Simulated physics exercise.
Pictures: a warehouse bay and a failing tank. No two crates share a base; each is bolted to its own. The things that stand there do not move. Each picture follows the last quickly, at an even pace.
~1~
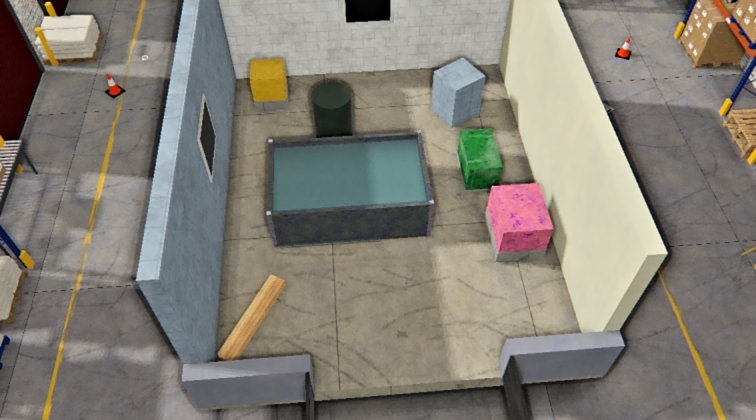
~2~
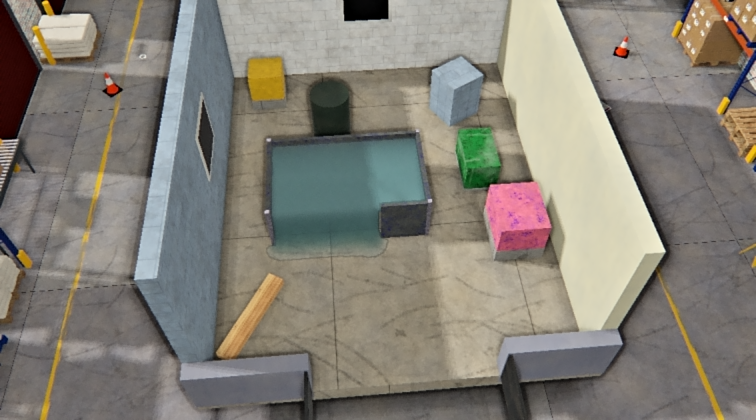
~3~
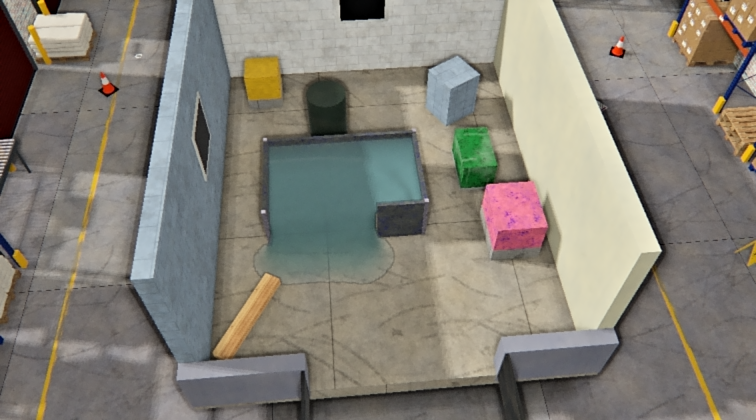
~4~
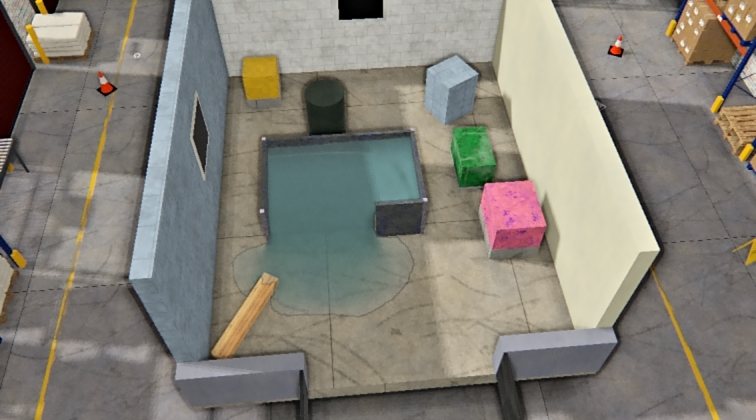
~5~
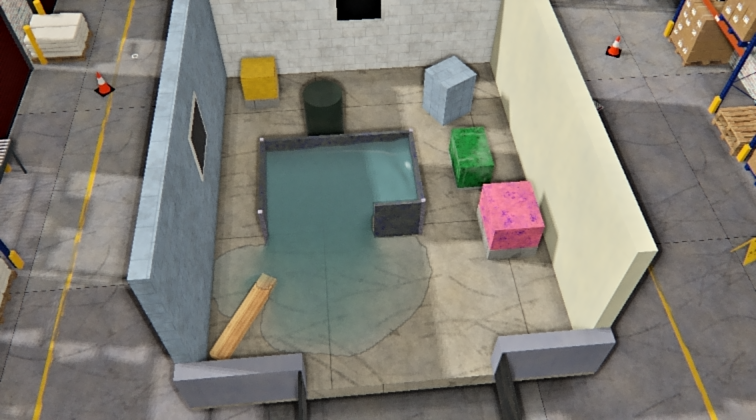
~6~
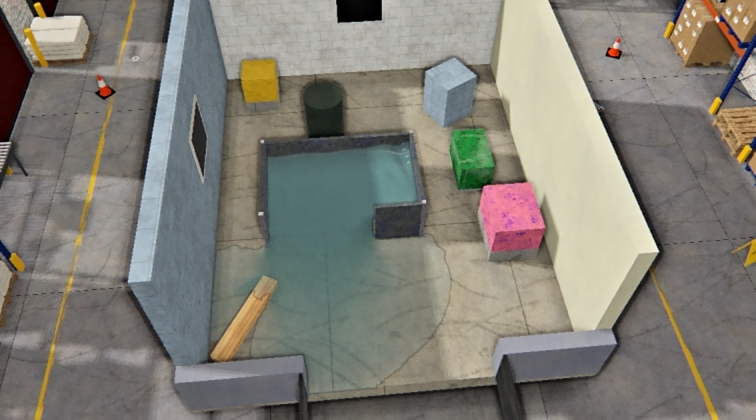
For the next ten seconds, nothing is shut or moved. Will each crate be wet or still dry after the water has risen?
Result: The green crate will not be reached, the pink crate will not be reached, the yellow crate will not be reached.
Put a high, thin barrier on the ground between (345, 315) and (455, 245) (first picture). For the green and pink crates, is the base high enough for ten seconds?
Green crate is flooded, pink crate is left untouched.
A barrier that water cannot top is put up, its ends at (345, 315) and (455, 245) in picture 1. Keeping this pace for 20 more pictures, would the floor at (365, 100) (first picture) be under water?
There: Not flooded.
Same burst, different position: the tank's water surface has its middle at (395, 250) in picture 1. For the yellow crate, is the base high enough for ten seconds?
Then: The yellow crate escapes it.
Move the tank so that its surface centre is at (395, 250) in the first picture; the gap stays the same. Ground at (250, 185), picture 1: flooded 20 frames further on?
Submerged.
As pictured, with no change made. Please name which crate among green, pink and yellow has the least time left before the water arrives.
The pink crate it is.
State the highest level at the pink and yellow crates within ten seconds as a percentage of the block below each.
Around 30 in a hundred for the first and 60 in a hundred for the second.
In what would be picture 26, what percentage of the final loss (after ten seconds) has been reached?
By my reckoning, 60 %.
A moment on, water covers 30 % of the floor; the green crate not reached, the pink crate water round its plinth, the yellow crate not reached.
Next, water covers 30 % of the floor; the green crate not reached, the pink crate water round its plinth, the yellow crate not reached.
Then, water covers 40 % of the floor; the green crate not reached, the pink crate water round its plinth, the yellow crate not reached.
Later, water covers 60 % of the floor; the green crate not reached, the pink crate water round its plinth, the yellow crate water round its plinth.
In the end, water covers 90 % of the floor; the green crate stayed above the water, the pink crate stayed above the water, the yellow crate stayed above the water.
